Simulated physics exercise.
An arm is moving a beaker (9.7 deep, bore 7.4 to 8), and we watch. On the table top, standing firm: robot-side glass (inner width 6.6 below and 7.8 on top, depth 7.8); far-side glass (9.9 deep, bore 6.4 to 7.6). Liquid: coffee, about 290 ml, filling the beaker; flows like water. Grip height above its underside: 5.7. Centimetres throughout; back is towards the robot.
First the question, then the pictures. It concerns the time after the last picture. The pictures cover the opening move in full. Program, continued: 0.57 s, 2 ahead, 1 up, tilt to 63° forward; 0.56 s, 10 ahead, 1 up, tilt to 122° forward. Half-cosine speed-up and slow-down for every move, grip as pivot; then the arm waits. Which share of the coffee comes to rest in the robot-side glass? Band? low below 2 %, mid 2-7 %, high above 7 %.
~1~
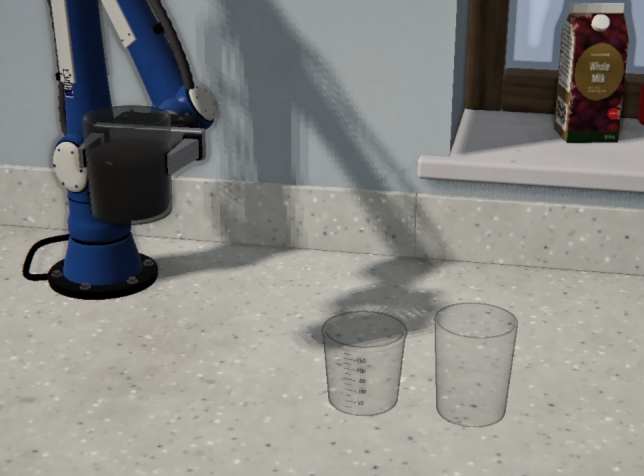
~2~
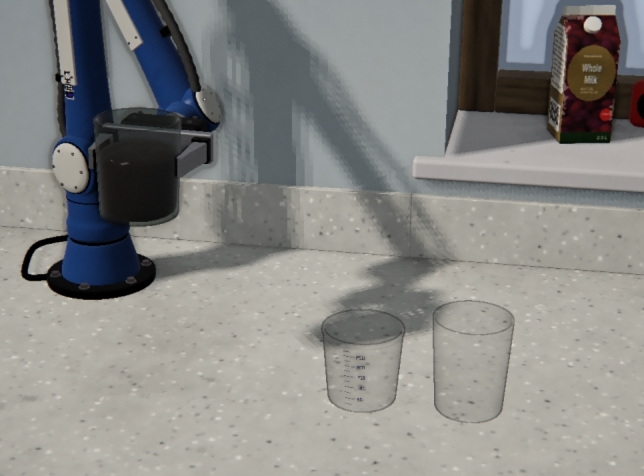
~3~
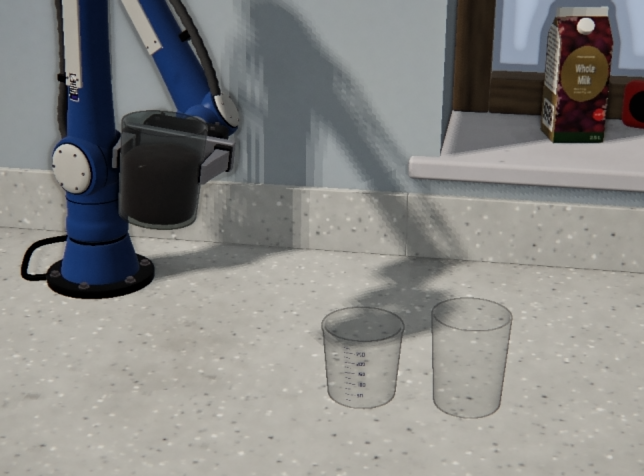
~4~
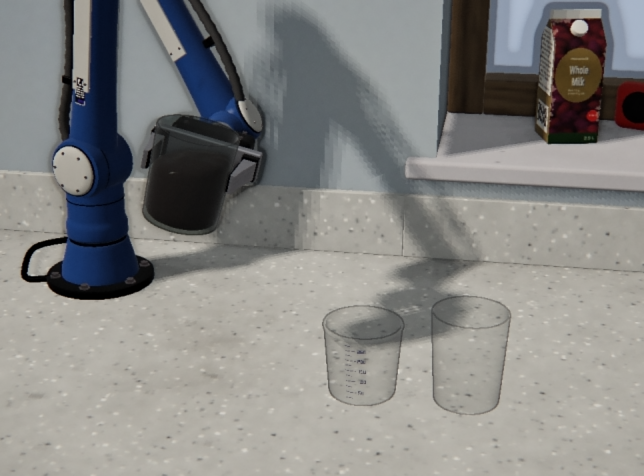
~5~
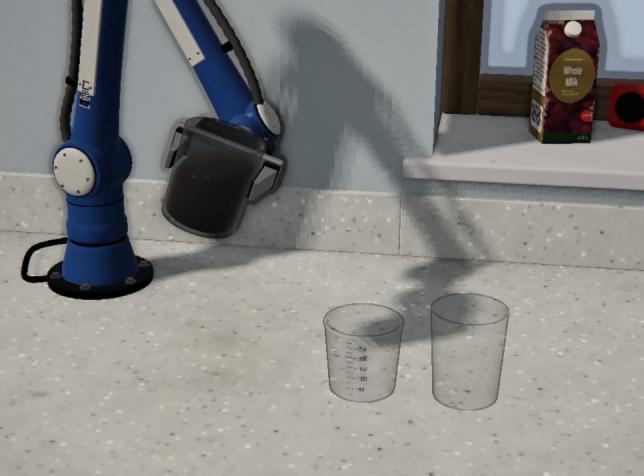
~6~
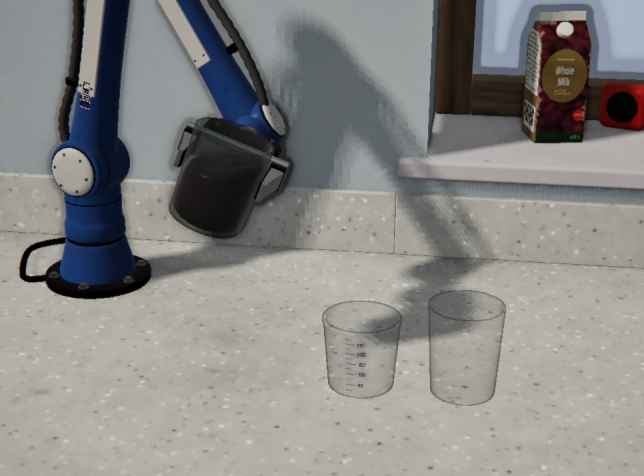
High.
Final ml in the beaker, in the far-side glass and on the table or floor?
In order: Approx. 0, 60 and 170 ml.
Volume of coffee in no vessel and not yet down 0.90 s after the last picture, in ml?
40 ml.
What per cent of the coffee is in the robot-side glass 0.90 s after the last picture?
My guess is close to 18 per cent.
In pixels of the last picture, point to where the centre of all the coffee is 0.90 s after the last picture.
The centre lands around (324, 224) in the last view.
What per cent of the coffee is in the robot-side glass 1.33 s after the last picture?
20 %.
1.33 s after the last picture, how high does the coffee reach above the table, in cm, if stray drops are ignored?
It gets up to close to 19 centimetres, I'd say.
Then, 0.45 s on, tilted 59° forward, liquid up to 25 above the table; 285 ml in the beaker, 5 ml in the air or running down outside.
Then, 0.90 s on, tilted 101° forward, liquid up to 48 above the table; 200 ml in the beaker, 55 ml in the robot-side glass, 40 ml in the air or running down outside.
Then, 1.33 s on, tilted 122° forward, liquid up to 79 above the table; 155 ml on the table or floor, 60 ml in the far-side glass, 55 ml in the robot-side glass, 15 ml in the air or running down outside.
Then, 2.13 s on, tilted 122° forward, liquid up to 3 above the table; 175 ml on the table or floor, 60 ml in the far-side glass, 60 ml in the robot-side glass.
In the end, 175 ml on the table or floor, 60 ml in the far-side glass, 60 ml in the robot-side glass. That is 20 % in the robot-side glass.
